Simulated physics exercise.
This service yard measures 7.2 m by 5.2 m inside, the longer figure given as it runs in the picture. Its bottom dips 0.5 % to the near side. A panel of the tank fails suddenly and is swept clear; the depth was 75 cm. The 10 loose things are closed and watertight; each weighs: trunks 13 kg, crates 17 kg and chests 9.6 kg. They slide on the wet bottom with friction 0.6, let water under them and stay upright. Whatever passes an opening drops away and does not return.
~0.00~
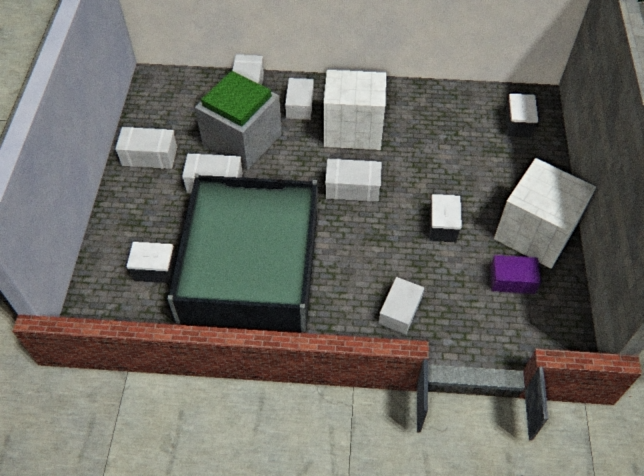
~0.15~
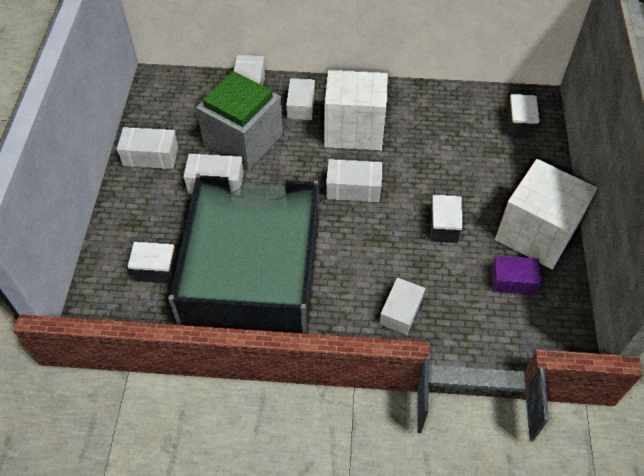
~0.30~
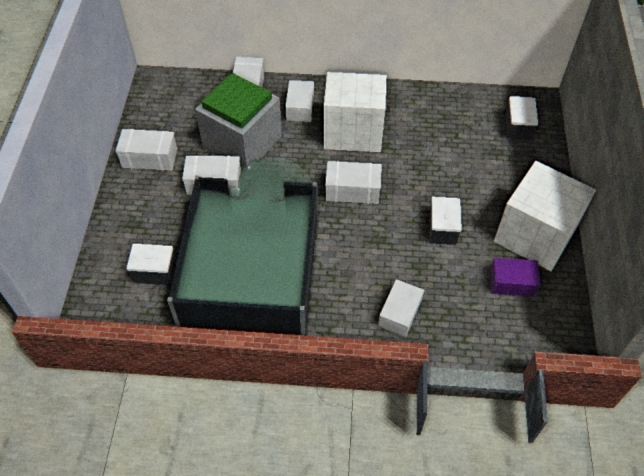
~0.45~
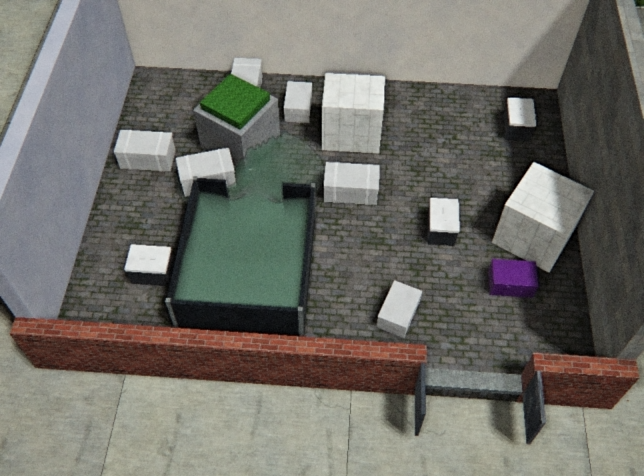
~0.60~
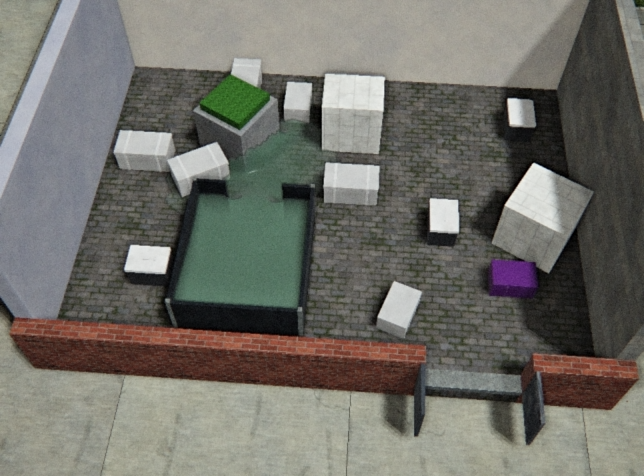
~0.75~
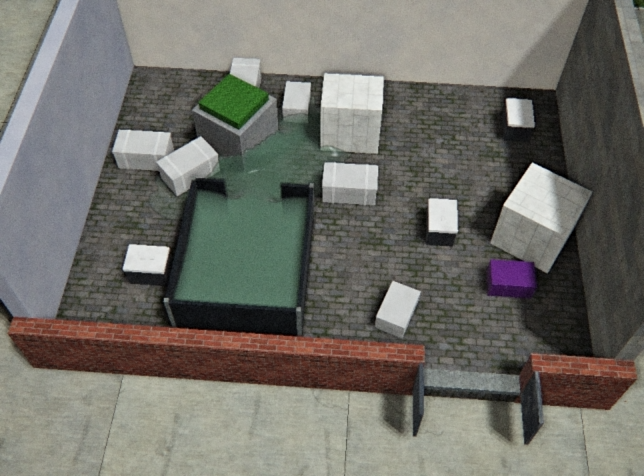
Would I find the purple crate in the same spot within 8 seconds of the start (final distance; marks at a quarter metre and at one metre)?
The purple crate stays put.
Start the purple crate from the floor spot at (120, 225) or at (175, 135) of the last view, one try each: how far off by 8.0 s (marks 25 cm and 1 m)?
In that order: It ends far away; it ends far away.
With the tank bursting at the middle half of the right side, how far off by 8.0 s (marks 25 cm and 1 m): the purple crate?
In that case the purple crate travels far.
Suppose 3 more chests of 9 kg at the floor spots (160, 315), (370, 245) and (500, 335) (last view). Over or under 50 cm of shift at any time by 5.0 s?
In that order: Short of it, short of it, less.
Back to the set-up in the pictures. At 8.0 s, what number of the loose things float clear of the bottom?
At that moment 6.
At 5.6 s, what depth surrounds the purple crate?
About 1 cm.
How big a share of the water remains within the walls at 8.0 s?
Some 100 per cent remains.
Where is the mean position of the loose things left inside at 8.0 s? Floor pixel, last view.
Near (289, 228).
After 1.6 s the purple crate is near (513, 273), 0.0 m from its start, aground; 0 of 10 are out; 0 afloat.
After 3.6 s the purple crate is near (513, 273), 0.0 m from its start, aground; 0 of 10 are out; 3 afloat.
After 5.6 s the purple crate is near (513, 273), 0.0 m from its start, aground; 0 of 10 are out; 5 afloat.
After 8.0 s the purple crate is near (513, 273), 0.0 m from its start, aground; 0 of 10 are out; 6 afloat.
